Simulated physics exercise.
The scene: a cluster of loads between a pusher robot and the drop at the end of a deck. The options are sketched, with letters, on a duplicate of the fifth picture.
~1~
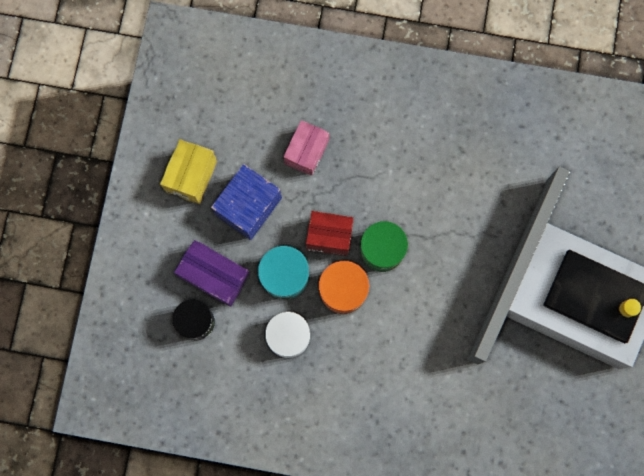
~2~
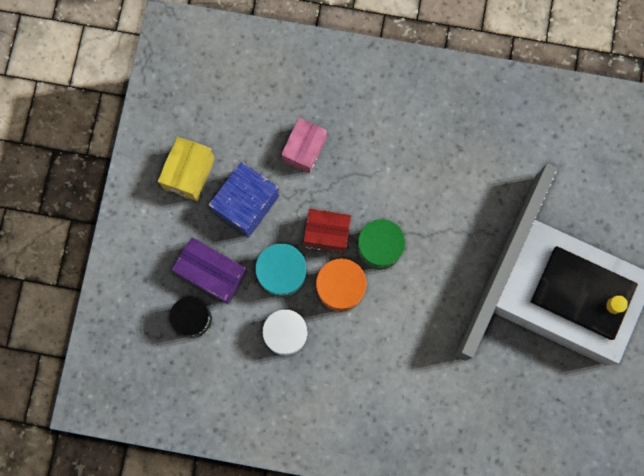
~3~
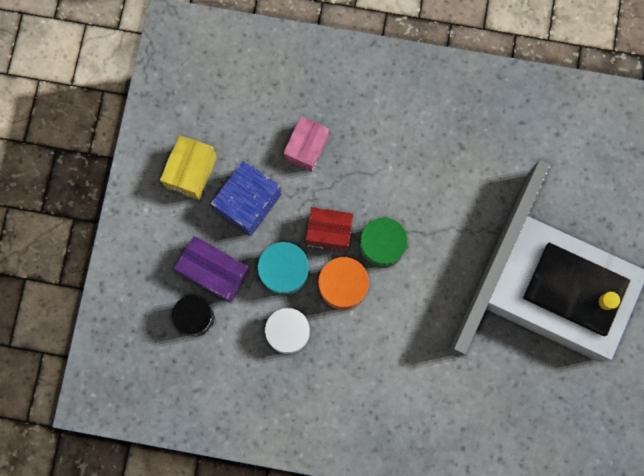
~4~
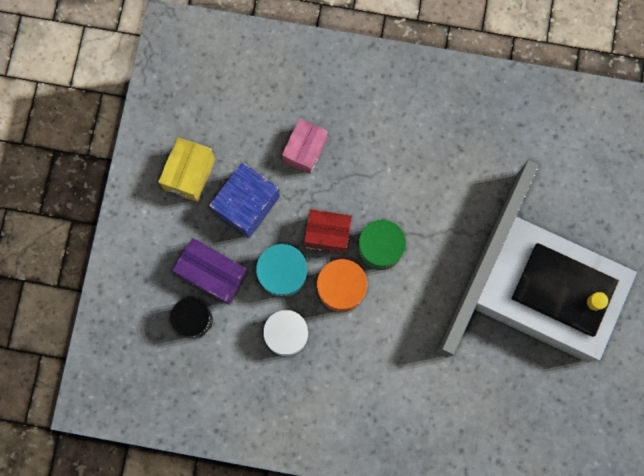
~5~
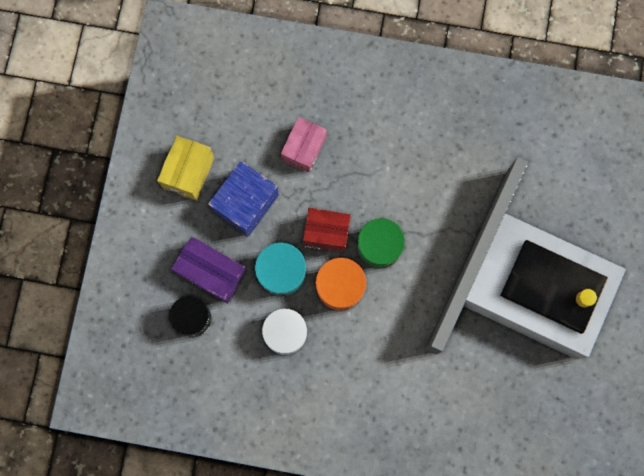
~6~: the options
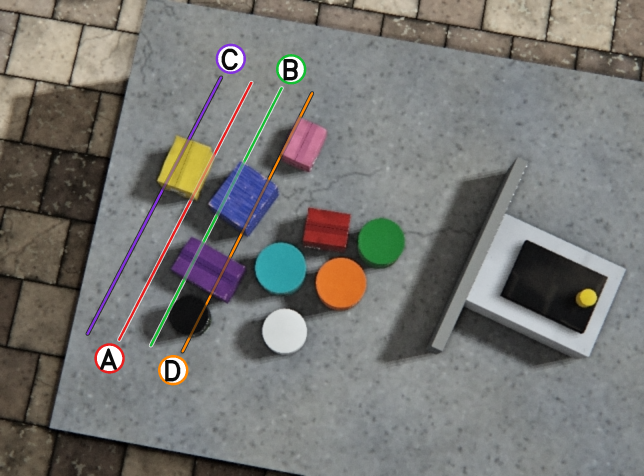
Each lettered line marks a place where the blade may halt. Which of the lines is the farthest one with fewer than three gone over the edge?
Line A.
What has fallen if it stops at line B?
The yellow parcel.
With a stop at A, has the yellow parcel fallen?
By then, yes.
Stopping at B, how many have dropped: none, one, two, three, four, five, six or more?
By then, one.
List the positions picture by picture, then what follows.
In the first picture, robot (591, 293); yellow parcel (189, 173); red box (330, 234).
In the second picture, robot (578, 290); black pail (191, 318).
In the third picture, robot (571, 286); green pail (383, 244).
In the fourth picture, robot (559, 287); orange pail (342, 287).
In the fifth picture, robot (548, 284); turquoise pail (281, 270); blue crate (245, 200); yellow parcel (186, 169).
On the marked copy, A at (187, 208); B at (218, 213); C at (156, 202); D at (249, 219).
Taking A. A third of the way, robot (439, 264); turquoise pail (271, 268); orange pail (320, 277).
Two thirds of the way, robot (332, 245); yellow parcel (133, 142); purple parcel (140, 278).
When it is over, robot (249, 230); yellow parcel over the edge; blue crate over the edge; two fallen.
As for the rest, B is within the limit but short; C drops three; D is within the limit but short.
